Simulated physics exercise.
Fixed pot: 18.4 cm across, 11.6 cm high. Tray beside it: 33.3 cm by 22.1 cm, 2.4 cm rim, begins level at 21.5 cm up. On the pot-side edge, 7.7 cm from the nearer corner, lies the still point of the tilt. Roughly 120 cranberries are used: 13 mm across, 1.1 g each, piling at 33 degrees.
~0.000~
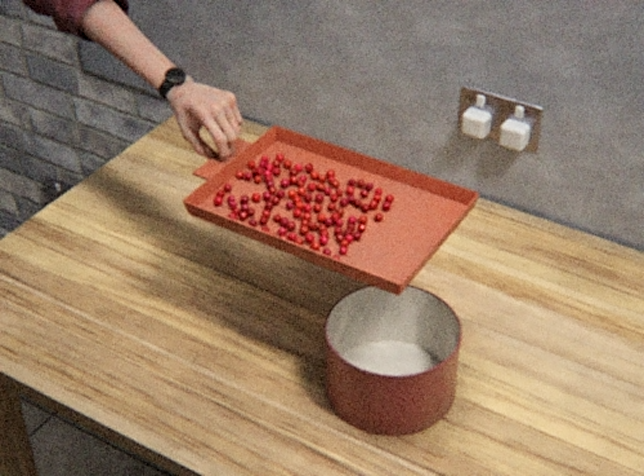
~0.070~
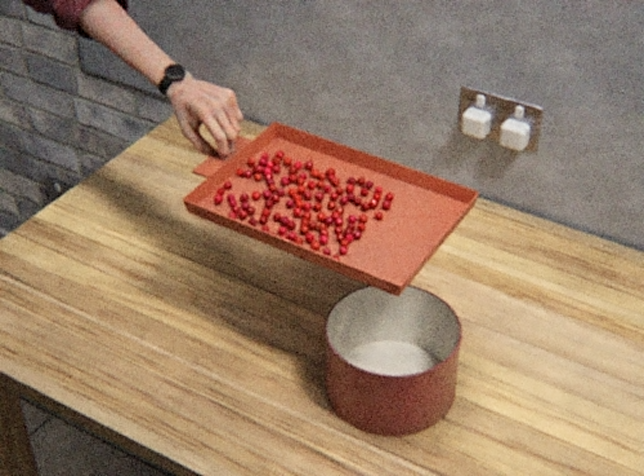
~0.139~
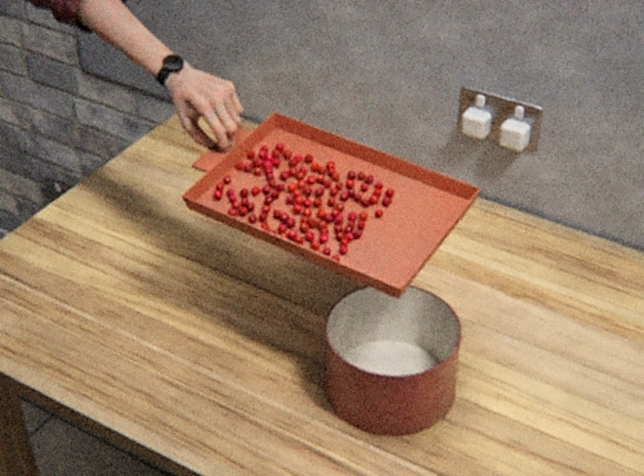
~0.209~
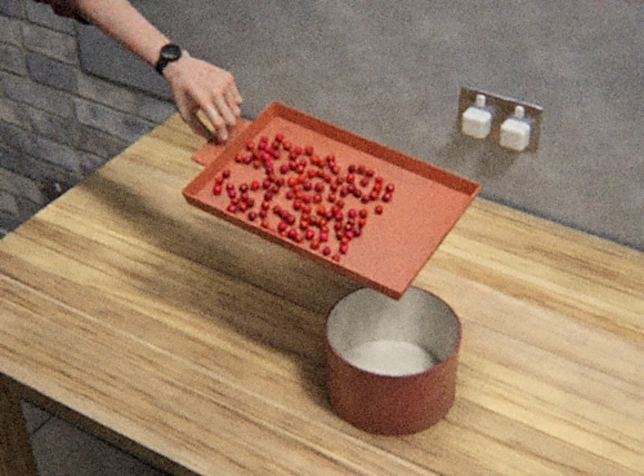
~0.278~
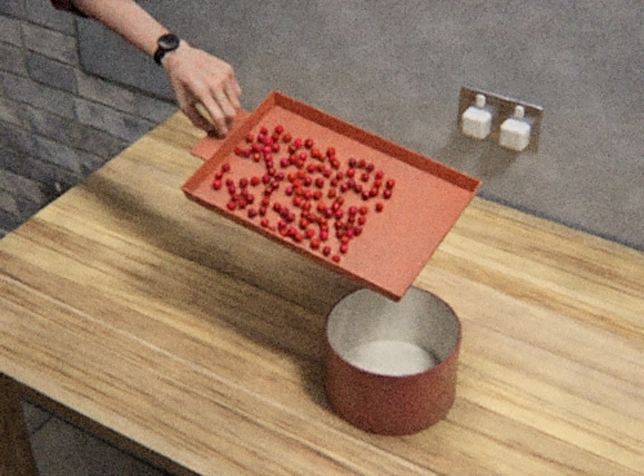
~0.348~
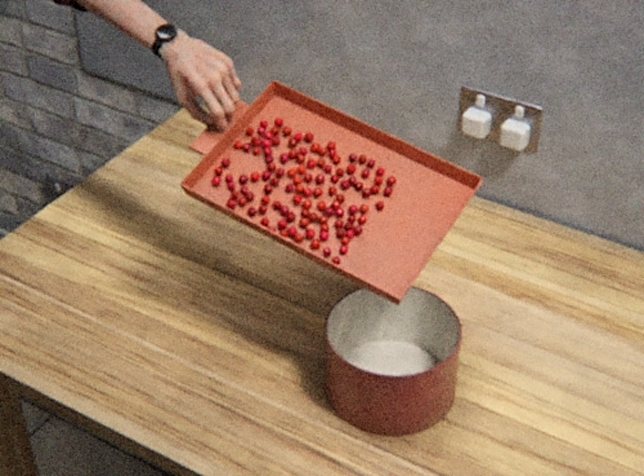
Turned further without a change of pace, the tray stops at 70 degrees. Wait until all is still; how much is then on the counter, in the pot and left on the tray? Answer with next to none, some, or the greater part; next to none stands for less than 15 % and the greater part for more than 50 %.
Counter: Next to none; pot: Next to none; tray: The greater part.
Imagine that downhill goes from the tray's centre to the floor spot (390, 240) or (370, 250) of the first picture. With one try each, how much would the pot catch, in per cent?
About 0 per cent on the first try and 10 per cent on the second.
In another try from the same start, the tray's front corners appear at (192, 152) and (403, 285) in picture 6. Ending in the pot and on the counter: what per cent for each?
Pot: 0, counter: 5.
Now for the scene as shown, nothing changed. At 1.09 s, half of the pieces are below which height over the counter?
I'd say near 26 cm.
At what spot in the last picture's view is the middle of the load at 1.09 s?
Roughly (331, 239).
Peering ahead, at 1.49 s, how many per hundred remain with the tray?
Of the load, some 100 percent.
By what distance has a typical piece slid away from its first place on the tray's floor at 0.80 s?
By then it sits near 10 cm from where it began.
After 0.80 s, tilt 42 degrees; the tray holds 100 %, the pot 0 %.
After 1.09 s, tilt 59 degrees; the tray holds 100 %, the pot 0 %.
Then, at 1.49 s, tilt 70 degrees; the tray holds 100 %, the pot 0 %.
At rest (1.9 s), counter 0 %, pot 0 %, tray 100 %.
